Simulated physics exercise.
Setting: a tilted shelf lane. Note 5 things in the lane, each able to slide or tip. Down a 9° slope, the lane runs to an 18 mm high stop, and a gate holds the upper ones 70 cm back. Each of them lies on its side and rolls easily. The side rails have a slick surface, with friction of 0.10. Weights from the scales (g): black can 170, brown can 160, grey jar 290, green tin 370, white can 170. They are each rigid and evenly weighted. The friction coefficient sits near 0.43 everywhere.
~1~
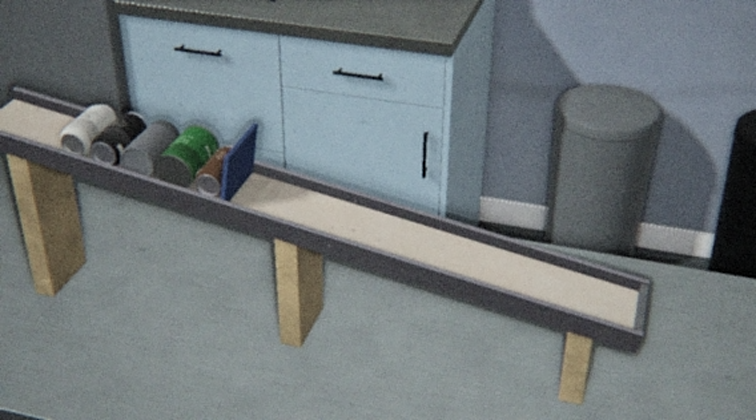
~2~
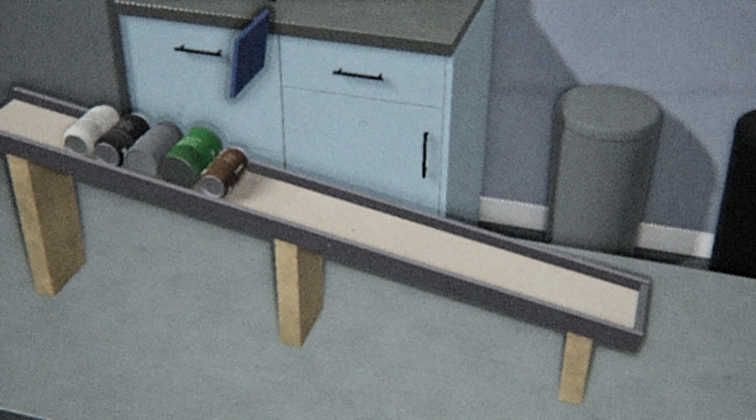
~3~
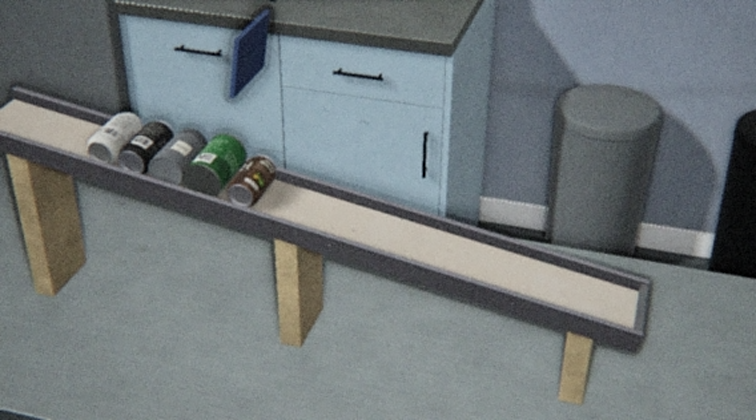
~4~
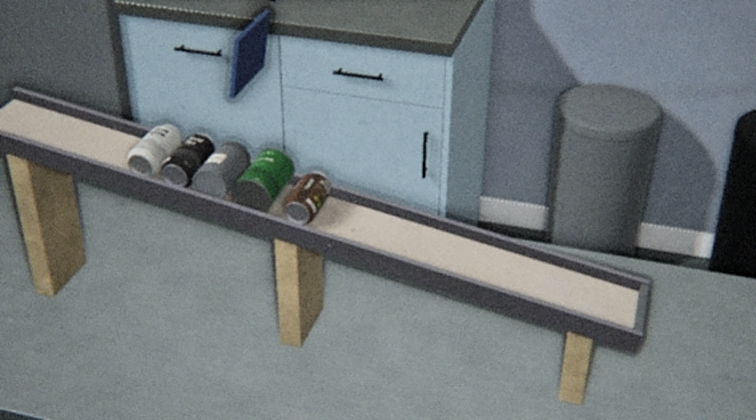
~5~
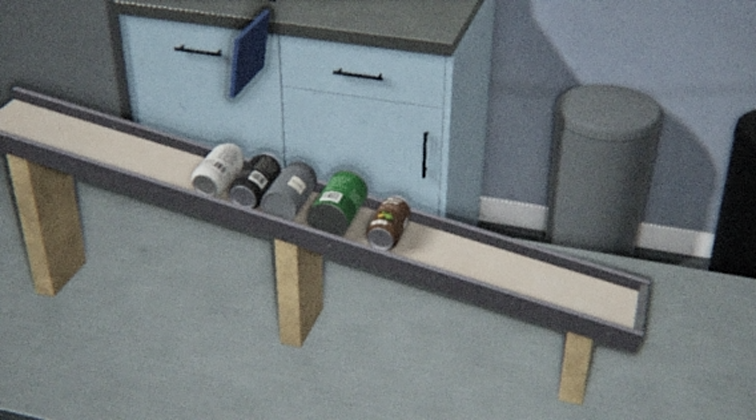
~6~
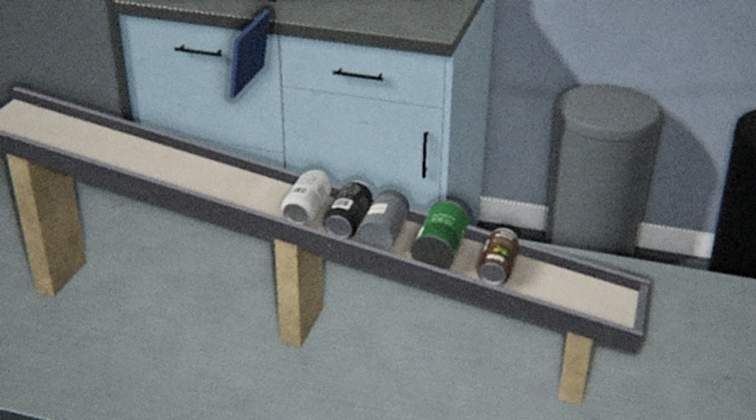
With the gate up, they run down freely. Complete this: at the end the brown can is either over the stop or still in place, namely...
Over the stop.
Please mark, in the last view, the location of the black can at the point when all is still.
(624, 295).
Then, 0.30 s past the last view, brown can now over the stop.
Then, 0.70 s past the last view, green tin now over the stop.
Finally, over the stop, brown can, grey jar and green tin; the other 2 in the lane.
